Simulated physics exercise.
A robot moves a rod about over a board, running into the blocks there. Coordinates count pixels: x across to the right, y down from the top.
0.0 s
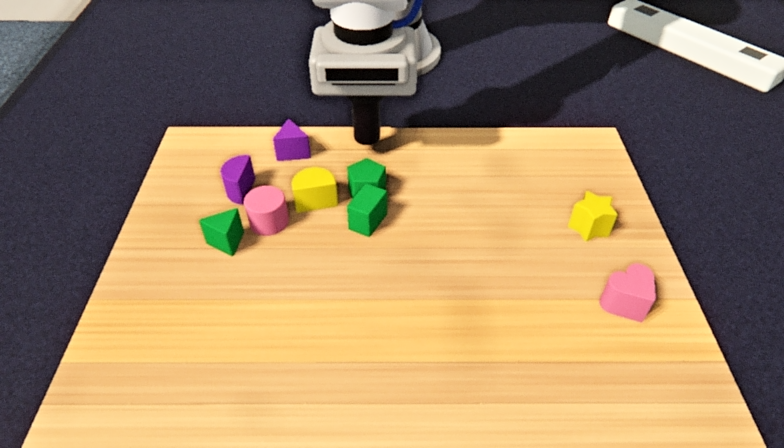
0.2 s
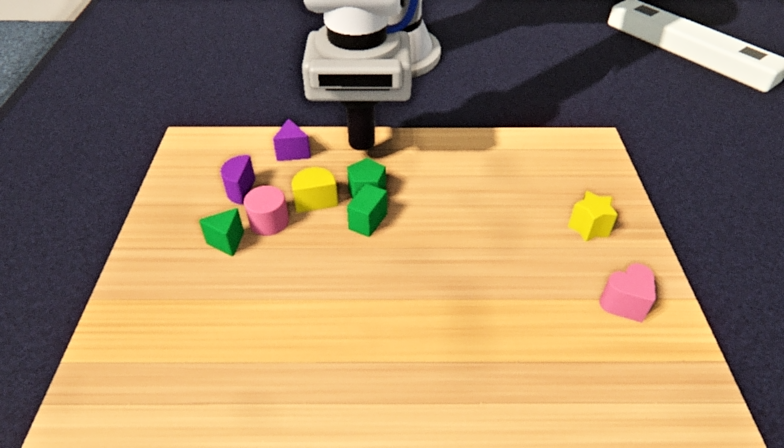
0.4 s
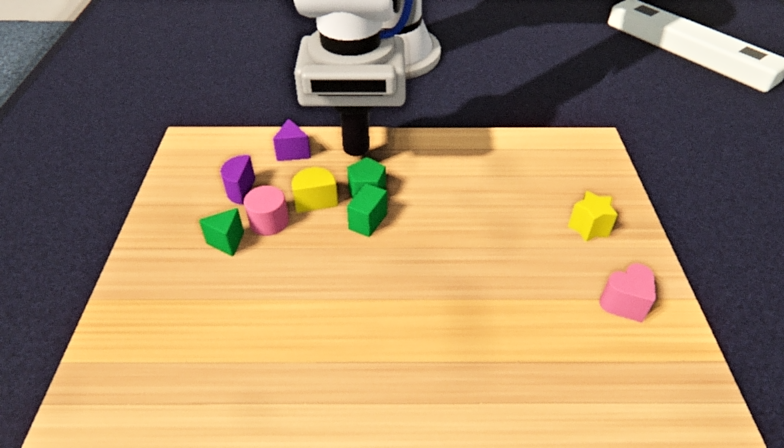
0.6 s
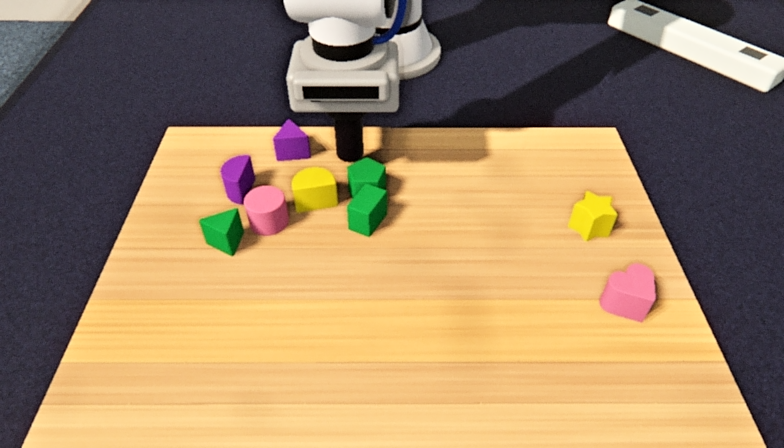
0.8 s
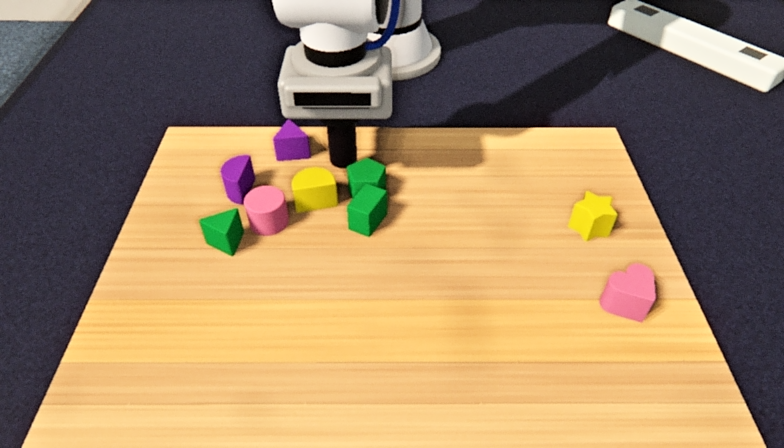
Robot arm slowly moving a black rod slightly left and toward the viewer over a wooden board, colourful blocks staying still.
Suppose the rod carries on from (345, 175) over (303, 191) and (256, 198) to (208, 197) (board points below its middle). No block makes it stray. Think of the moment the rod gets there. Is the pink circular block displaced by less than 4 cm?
I'd say yes.
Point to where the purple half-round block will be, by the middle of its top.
It should be at about (204, 157).
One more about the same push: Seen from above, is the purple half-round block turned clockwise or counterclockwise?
In a top view, it turns clockwise.
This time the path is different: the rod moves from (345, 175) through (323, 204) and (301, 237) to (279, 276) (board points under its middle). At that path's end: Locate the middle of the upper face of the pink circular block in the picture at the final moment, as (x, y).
I think it will end close to (231, 210).
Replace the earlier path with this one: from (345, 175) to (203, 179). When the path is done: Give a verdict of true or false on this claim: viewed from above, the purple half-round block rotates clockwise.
Answer: False.
The first path, step by step. One third of the way, rod (300, 177); yellow half-round block (302, 188), turned 20° anticlockwise.
Two thirds of the way, rod (251, 184); purple half-round block (229, 166), turned 20° clockwise; pink circular block (262, 200); yellow half-round block (302, 188), turned 20° anticlockwise.
At the end, rod (204, 183); purple half-round block (204, 157), turned 75° clockwise; pink circular block (262, 200); yellow half-round block (302, 188), turned 20° anticlockwise; green pentagonal block not moved.
